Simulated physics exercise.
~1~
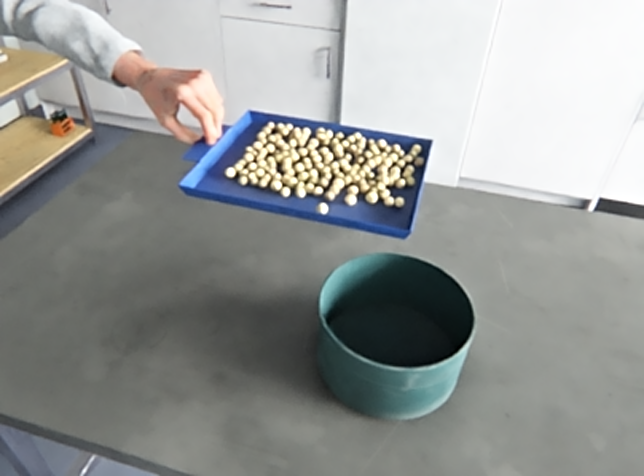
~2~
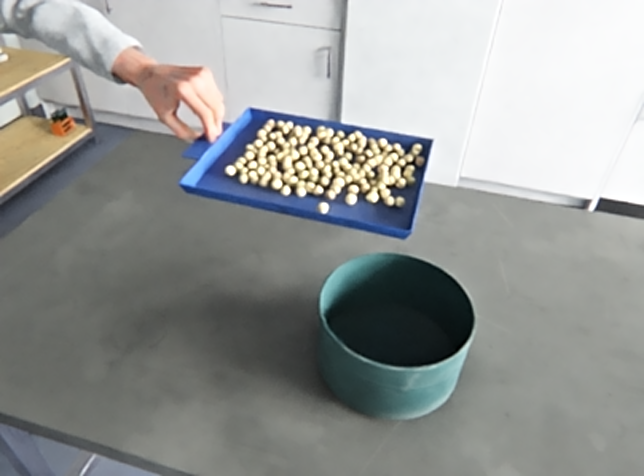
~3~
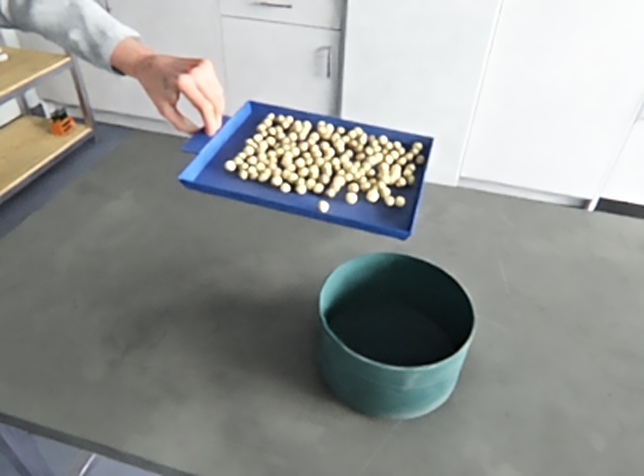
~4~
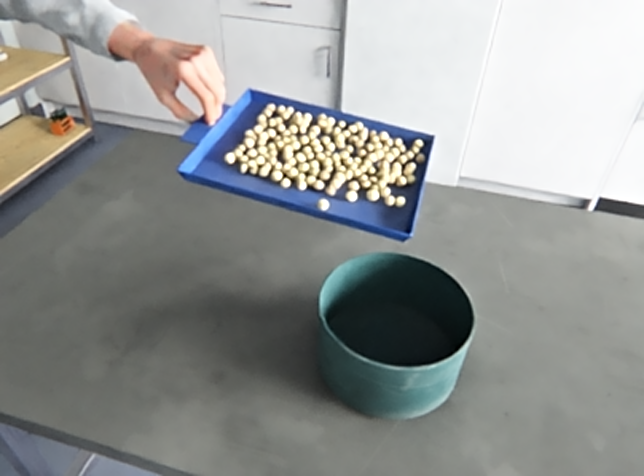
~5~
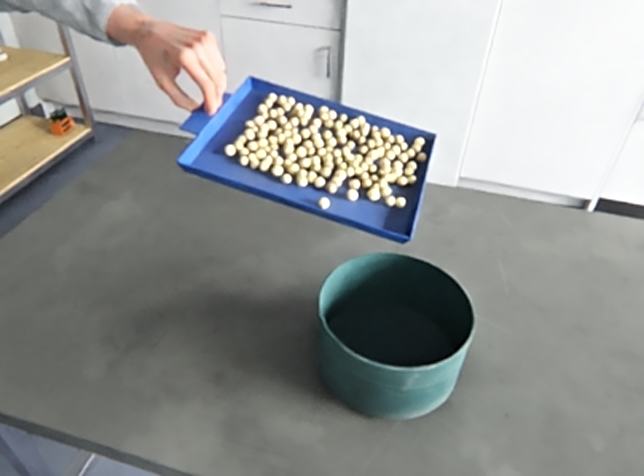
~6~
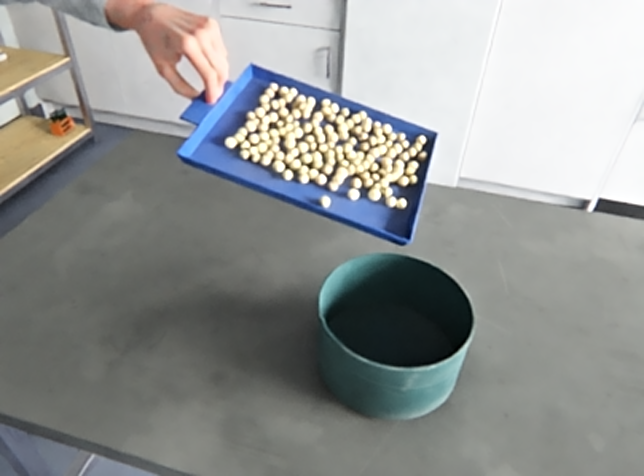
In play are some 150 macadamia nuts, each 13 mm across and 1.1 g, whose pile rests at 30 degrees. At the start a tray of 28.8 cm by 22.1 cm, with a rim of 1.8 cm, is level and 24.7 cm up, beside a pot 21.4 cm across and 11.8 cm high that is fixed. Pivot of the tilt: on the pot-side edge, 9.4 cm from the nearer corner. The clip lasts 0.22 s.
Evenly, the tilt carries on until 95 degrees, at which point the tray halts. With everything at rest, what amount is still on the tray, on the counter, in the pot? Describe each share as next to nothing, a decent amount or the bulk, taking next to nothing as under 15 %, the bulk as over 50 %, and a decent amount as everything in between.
Tray: My guess is a mere handful of the pieces, counter: My guess is a mere handful of the pieces, pot: My guess is the majority of the pieces.
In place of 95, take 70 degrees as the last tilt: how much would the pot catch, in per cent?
Then about 100 per cent.
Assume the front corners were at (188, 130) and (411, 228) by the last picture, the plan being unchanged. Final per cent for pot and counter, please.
Pot 40 % / counter 60 %.
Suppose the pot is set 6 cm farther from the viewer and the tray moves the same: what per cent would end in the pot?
Around 80 per cent.
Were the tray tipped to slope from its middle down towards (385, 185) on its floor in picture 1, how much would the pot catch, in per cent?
My guess is roughly 55 percent.
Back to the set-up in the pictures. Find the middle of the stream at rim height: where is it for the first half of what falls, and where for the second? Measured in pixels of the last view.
At about (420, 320), then at (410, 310).
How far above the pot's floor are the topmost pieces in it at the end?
Close to 2.5 cm up.
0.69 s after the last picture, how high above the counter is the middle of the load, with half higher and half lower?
I'd say near 14 cm.
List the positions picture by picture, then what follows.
In the first picture, tray tilt 0 degrees, front corners at (185, 183) and (407, 227); middle of the pieces at (326, 165); pot at (397, 304).
In the second picture, tray tilt 1 degrees, front corners at (185, 181) and (407, 228); middle of the pieces at (327, 163).
In the third picture, tray tilt 3 degrees, front corners at (185, 176) and (407, 229); middle of the pieces at (327, 160).
In the fourth picture, tray tilt 7 degrees, front corners at (184, 168) and (407, 231), lowest corner right front; middle of the pieces at (327, 155).
In the fifth picture, tray tilt 11 degrees, front corners at (184, 160) and (407, 234), lowest corner right front; middle of the pieces at (328, 151).
In the sixth picture, tray tilt 15 degrees, front corners at (184, 152) and (407, 237), lowest corner right front; middle of the pieces at (330, 146); pot at (396, 304).
Then, 0.41 s after the last picture, tilt 53 degrees; the tray holds 95 %, the pot 0 %.
Then, 0.69 s after the last picture, tilt 79 degrees; the tray holds 35 %, the pot 50 %.
Then, 1.07 s after the last picture, tilt 95 degrees; the tray holds 0 %, the pot 100 %.
In the end, tray 0 %, counter 0 %, pot 100 %.
